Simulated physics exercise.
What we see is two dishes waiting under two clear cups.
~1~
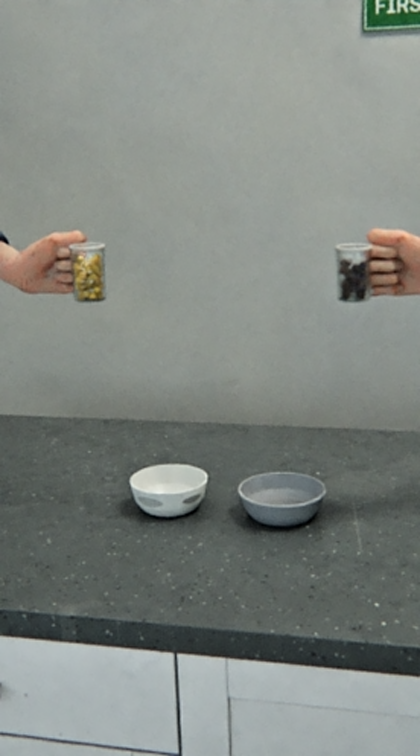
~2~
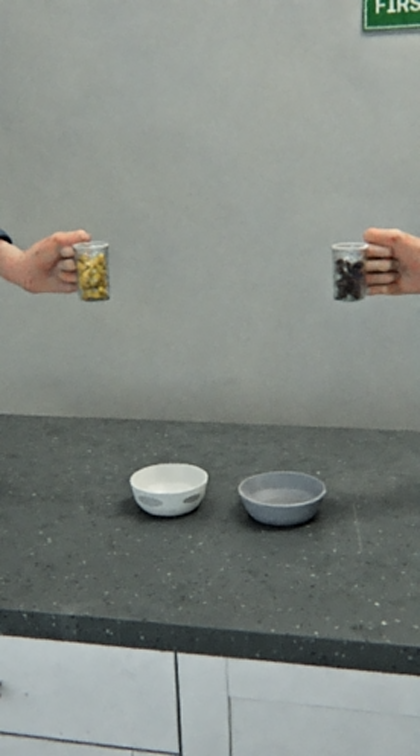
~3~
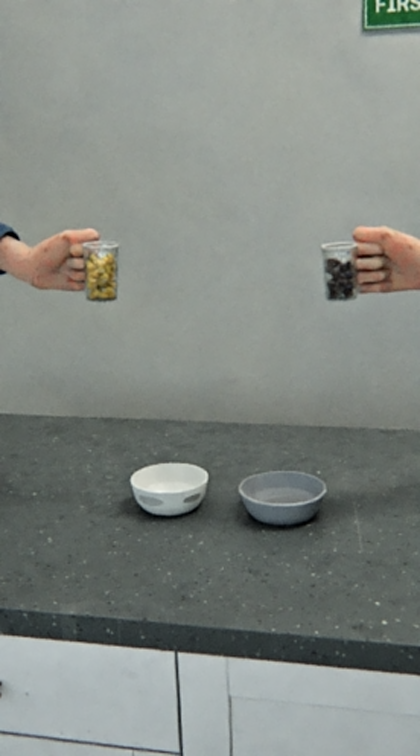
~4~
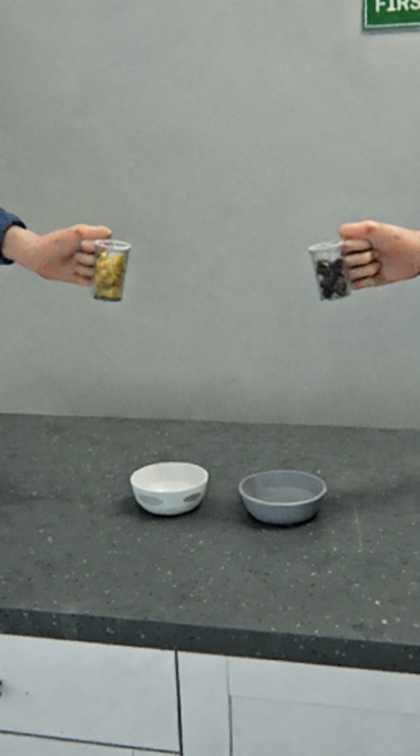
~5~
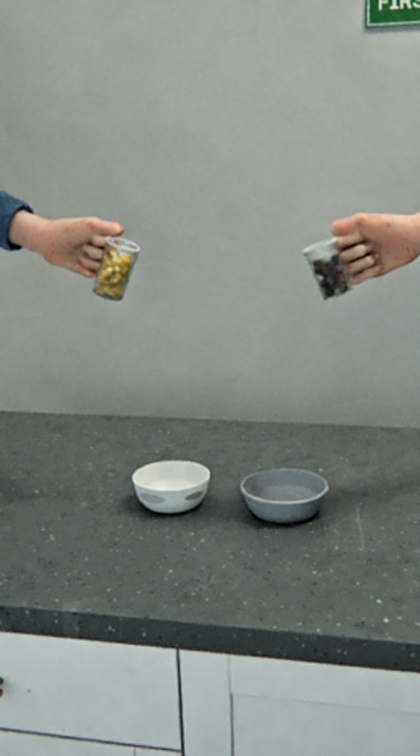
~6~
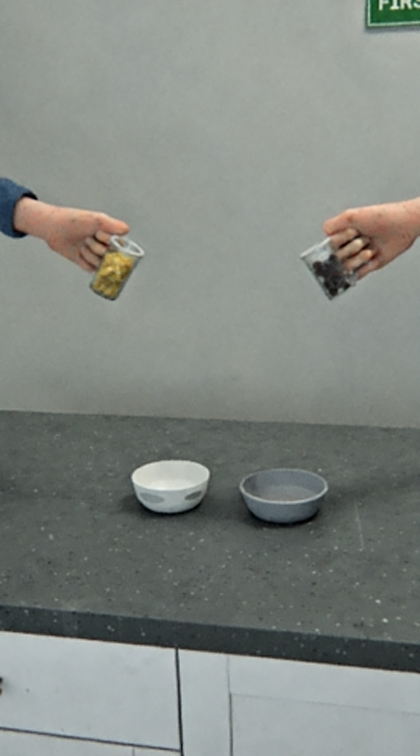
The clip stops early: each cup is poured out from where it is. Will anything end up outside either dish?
In order: Left dish fails to contain it; right dish fails to contain it.
Then, 0.30 s after the last picture, left, all still in the cup; right, all still in the cup.
Then, 0.62 s after the last picture, left, all still in the cup; right, all still in the cup.
Then, 1.00 s after the last picture, left, about a quarter still in the cup, a small part in the dish, about two thirds in the air; right, about a quarter in the dish, most in the air.
By the end, left, most in the dish, about a quarter outside the dish; right, about two thirds in the dish, about a third outside the dish.
